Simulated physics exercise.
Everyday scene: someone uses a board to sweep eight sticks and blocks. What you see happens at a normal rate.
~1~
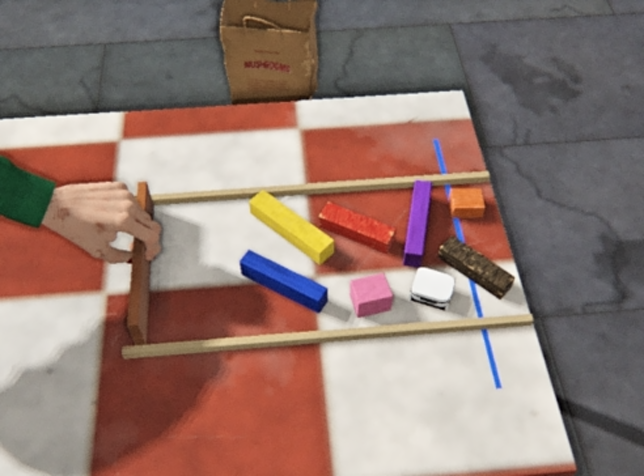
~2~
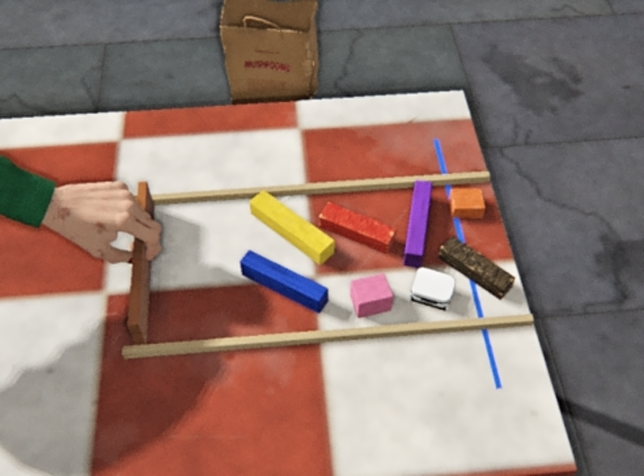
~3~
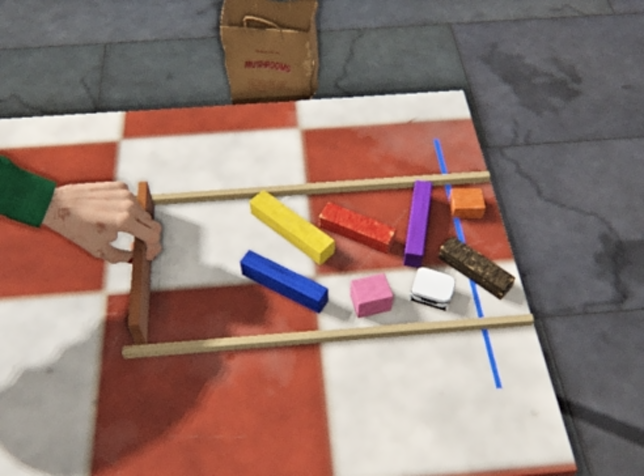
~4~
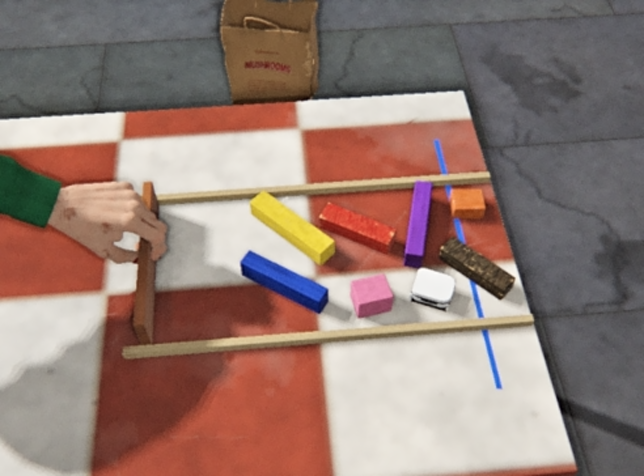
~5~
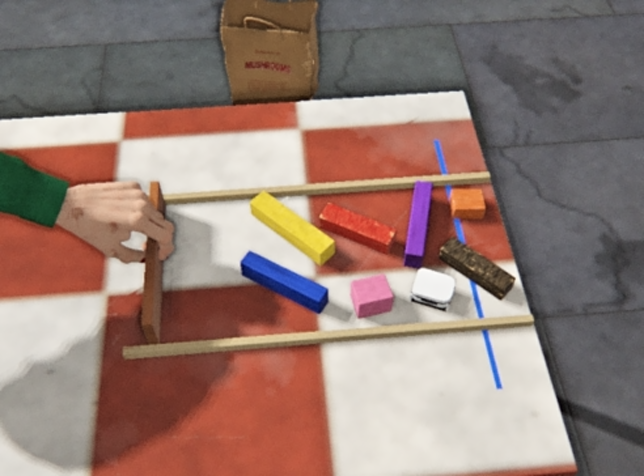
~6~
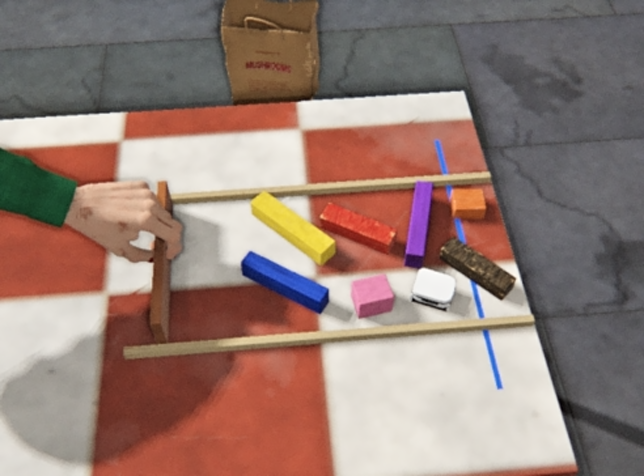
On a red-and-white checked surface above grey paving, seen from a fixed high angle, a brown paper bag stands beyond the far edge. Between two pale wooden rails lie yellow, blue, red and purple bars, a pink block, and a white case, with a dark bar and an orange block by a blue tape line. A green-sleeved hand holds a brown board still at left, then slides it slightly rightward, touching none of them.
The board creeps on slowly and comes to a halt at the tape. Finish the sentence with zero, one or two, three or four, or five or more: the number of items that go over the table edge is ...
The number of items that go over the table edge is three or four.
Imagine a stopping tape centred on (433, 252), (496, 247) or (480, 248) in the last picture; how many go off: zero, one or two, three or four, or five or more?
1 or 2; more than four; five or more.
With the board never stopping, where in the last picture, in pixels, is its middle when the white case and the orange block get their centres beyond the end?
Its middle is about (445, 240) and about (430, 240).
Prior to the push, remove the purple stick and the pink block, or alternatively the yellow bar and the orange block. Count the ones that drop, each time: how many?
Count of fallen: 2 / 2.
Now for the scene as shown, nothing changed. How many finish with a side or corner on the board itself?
It is in contact with 2.
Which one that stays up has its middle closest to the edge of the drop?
Going by centres, it is the red bar.
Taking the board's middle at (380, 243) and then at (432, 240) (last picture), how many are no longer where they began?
Counts: 7 / 8.
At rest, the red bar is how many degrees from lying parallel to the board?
Close to 15°.
A little later, none off yet; orange block at rest near (468, 204); black bar at rest near (477, 268); white case at rest near (433, 290).
Next, none off yet; orange block shifted about its own width near (489, 198); black bar shifted a little near (521, 262); white case shifted well along near (498, 278).
When it is over, the number that fall off is three or four; down, purple stick, white case, black bar and orange block.
